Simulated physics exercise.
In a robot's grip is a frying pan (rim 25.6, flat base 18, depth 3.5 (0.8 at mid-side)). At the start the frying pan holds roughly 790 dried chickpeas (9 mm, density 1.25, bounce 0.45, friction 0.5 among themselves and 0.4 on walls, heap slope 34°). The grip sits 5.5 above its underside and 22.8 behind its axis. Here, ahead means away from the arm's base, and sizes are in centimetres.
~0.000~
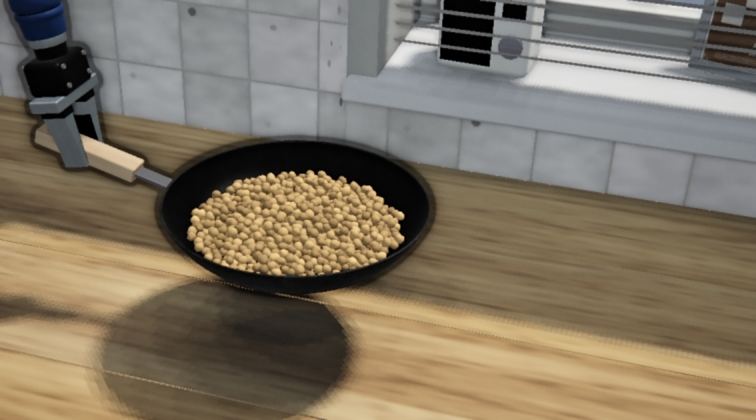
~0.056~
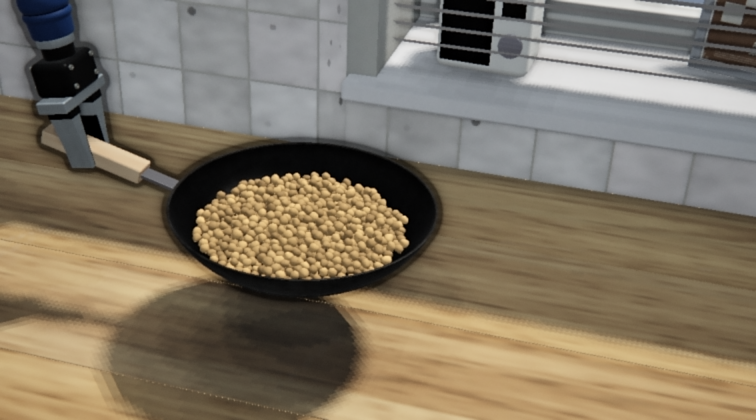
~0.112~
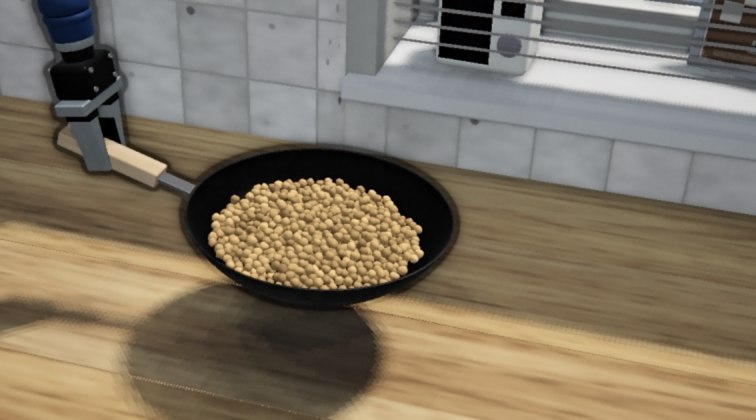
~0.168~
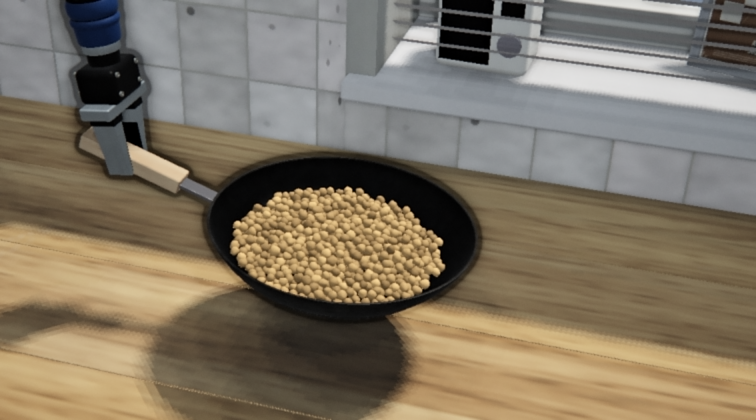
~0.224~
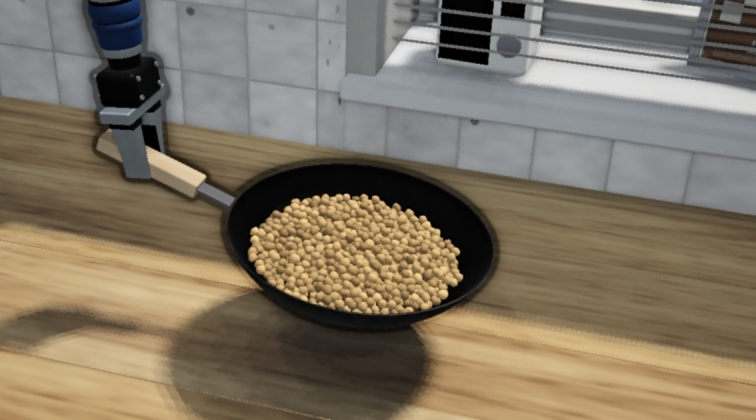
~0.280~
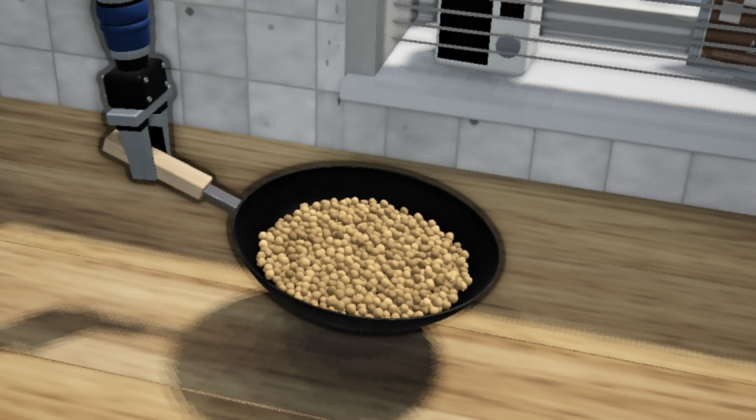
A robot arm moves a black frying pan of chickpeas rightward above a wooden counter.
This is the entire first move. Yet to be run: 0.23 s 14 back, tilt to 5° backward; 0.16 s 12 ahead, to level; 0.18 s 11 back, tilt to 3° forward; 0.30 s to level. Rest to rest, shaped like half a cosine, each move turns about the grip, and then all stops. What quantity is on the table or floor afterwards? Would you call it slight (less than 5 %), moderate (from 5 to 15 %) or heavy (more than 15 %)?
I would call it slight.
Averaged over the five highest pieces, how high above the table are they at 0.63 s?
They are some 21 cm up.
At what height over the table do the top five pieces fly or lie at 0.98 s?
Around 15 cm, I reckon.
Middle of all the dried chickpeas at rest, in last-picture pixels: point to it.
Centre at rest, last frame: Approx. (291, 221) px.
After 0.63 s, level, highest piece 22 above the table; 640 in the frying pan, 153 in flight or on a rim.
After 0.98 s, tilted 2° forward, highest piece 15 above the table; 782 in the frying pan, 11 in flight or on a rim.
After 1.35 s, level, highest piece 16 above the table; 781 in the frying pan, 11 on the table or floor, 1 in flight or on a rim.
After 2.40 s, level, highest piece 16 above the table; 781 in the frying pan, 12 on the table or floor.
At rest, 781 in the frying pan, 12 on the table or floor. That is 2 % on the table or floor.
